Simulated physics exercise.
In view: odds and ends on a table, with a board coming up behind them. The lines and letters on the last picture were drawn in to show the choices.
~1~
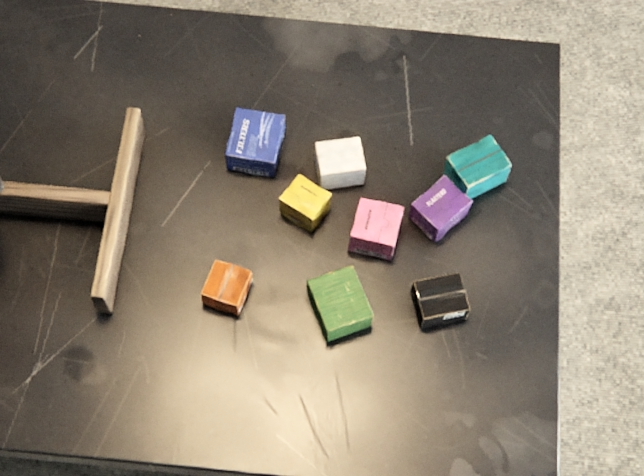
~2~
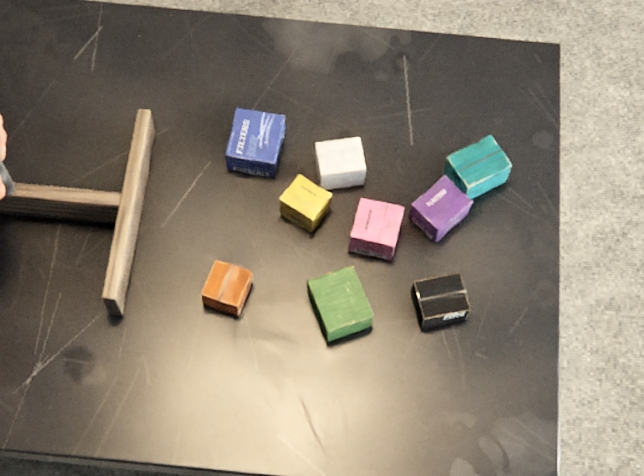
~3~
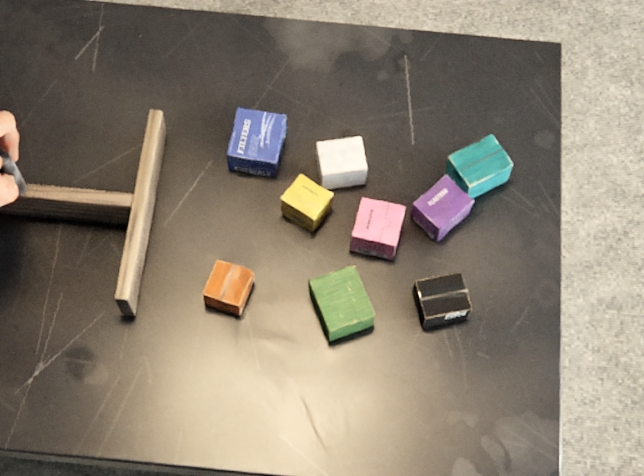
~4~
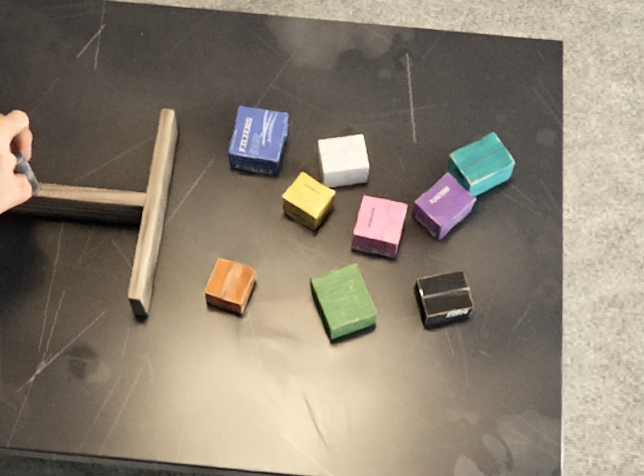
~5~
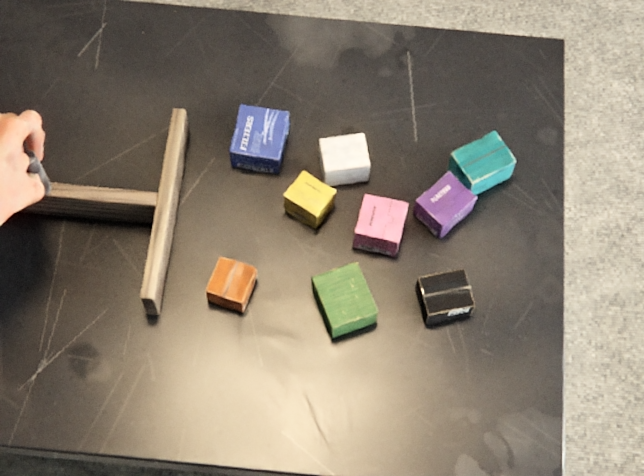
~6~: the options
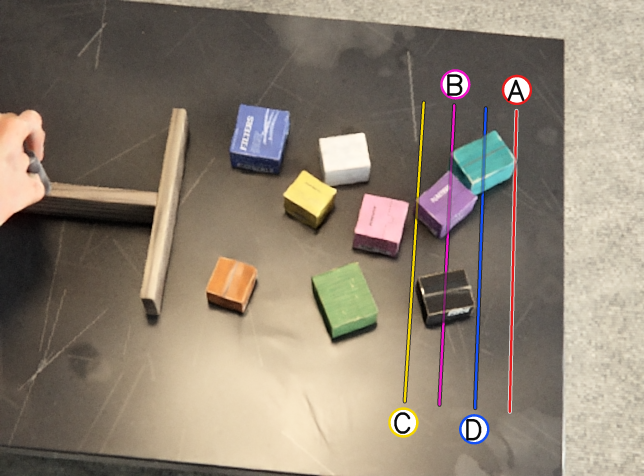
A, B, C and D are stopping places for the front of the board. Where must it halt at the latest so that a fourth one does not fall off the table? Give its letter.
The farthest such stop is D.
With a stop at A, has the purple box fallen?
Yes.
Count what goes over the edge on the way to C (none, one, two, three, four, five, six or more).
By then, none.
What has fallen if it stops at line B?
It is the turquoise box.
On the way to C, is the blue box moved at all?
Yes.
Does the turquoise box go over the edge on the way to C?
No.
On the marked copy, A at (513, 252); B at (447, 246); C at (415, 243); D at (481, 249).
Following D. Soon after the start, board (279, 210); green block (350, 302); blue box (321, 144).
Later, board (393, 221); turquoise box (531, 174); black box (505, 303).
In the end, board (482, 229); turquoise box over the edge; black box over the edge; two fallen.
As for the rest, A drops five; B is within the limit but short; C is within the limit but short.
